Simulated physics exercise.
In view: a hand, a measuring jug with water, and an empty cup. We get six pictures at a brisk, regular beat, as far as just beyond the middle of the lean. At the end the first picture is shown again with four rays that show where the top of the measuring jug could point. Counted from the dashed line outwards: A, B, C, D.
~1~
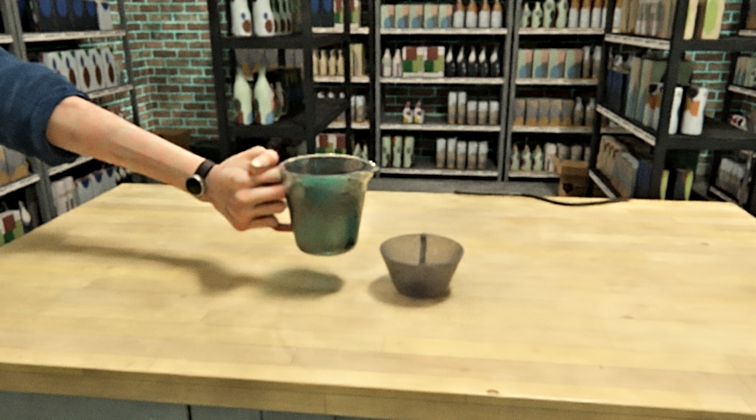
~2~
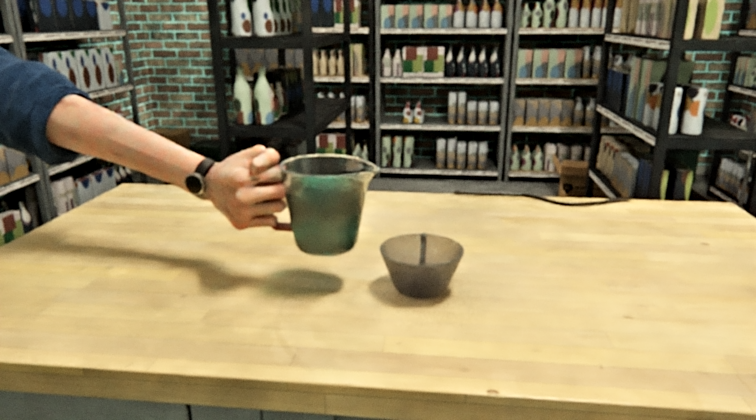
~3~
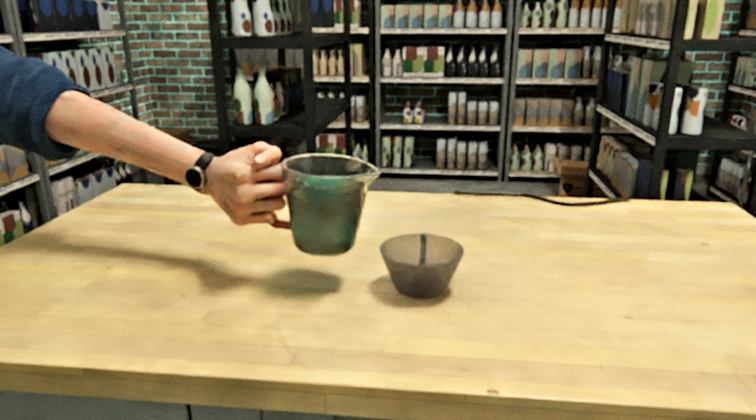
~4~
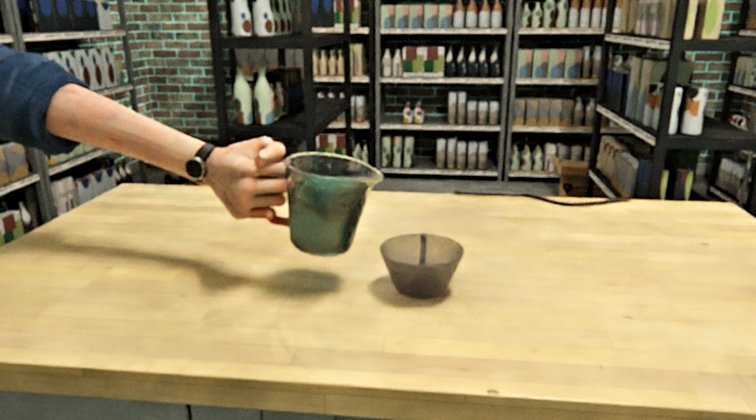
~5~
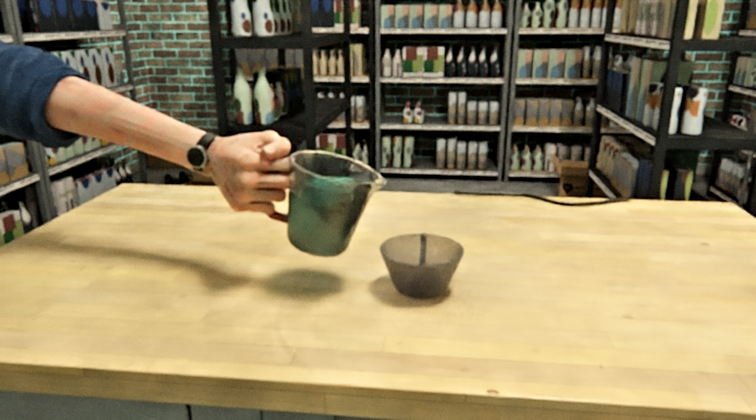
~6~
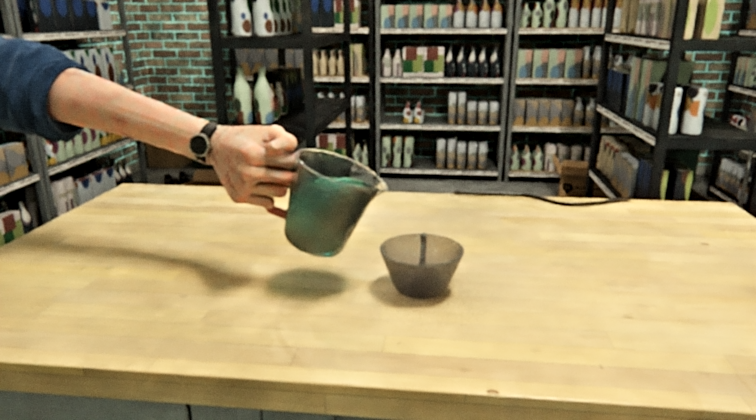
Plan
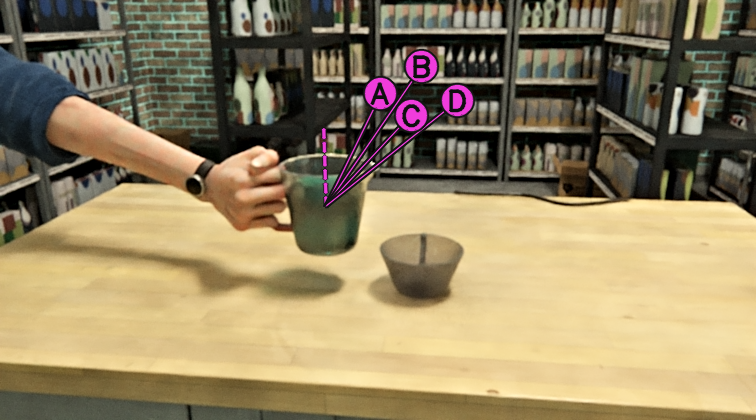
In the video, a hand wearing a dark watch holds a greenish jug above a wooden table, to the left of a small grey cup, keeping it upright at first and then gradually tilting it toward the right.
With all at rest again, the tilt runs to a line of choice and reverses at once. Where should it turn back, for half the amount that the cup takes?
Take D.
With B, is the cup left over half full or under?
Under.
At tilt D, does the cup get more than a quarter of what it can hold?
Yes, clearly.
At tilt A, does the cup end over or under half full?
Under.
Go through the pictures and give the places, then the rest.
In the first frame, upright, lip at (377, 169); rim of the cup round (422, 248); nothing has left yet.
In the second frame, upright, lip at (377, 170); nothing has left yet.
In the third frame, tipped about 4°, lip at (379, 172); nothing has left yet.
In the fourth frame, tipped about 9°, lip at (382, 177); nothing has left yet.
In the fifth frame, tipped about 14°, lip at (385, 183); nothing has left yet.
In the sixth frame, tipped about 20°, lip at (387, 189); nothing has left yet.
On the marked copy, A at (373, 109); B at (412, 80); C at (399, 127); D at (444, 111).
Choosing A, the cup ends with about 2 % of what it can hold.
Choosing B, the cup ends with about 14 % of what it can hold.
Choosing C, the cup ends with about 30 % of what it can hold.
Choosing D, the cup ends with about 51 % of what it can hold.
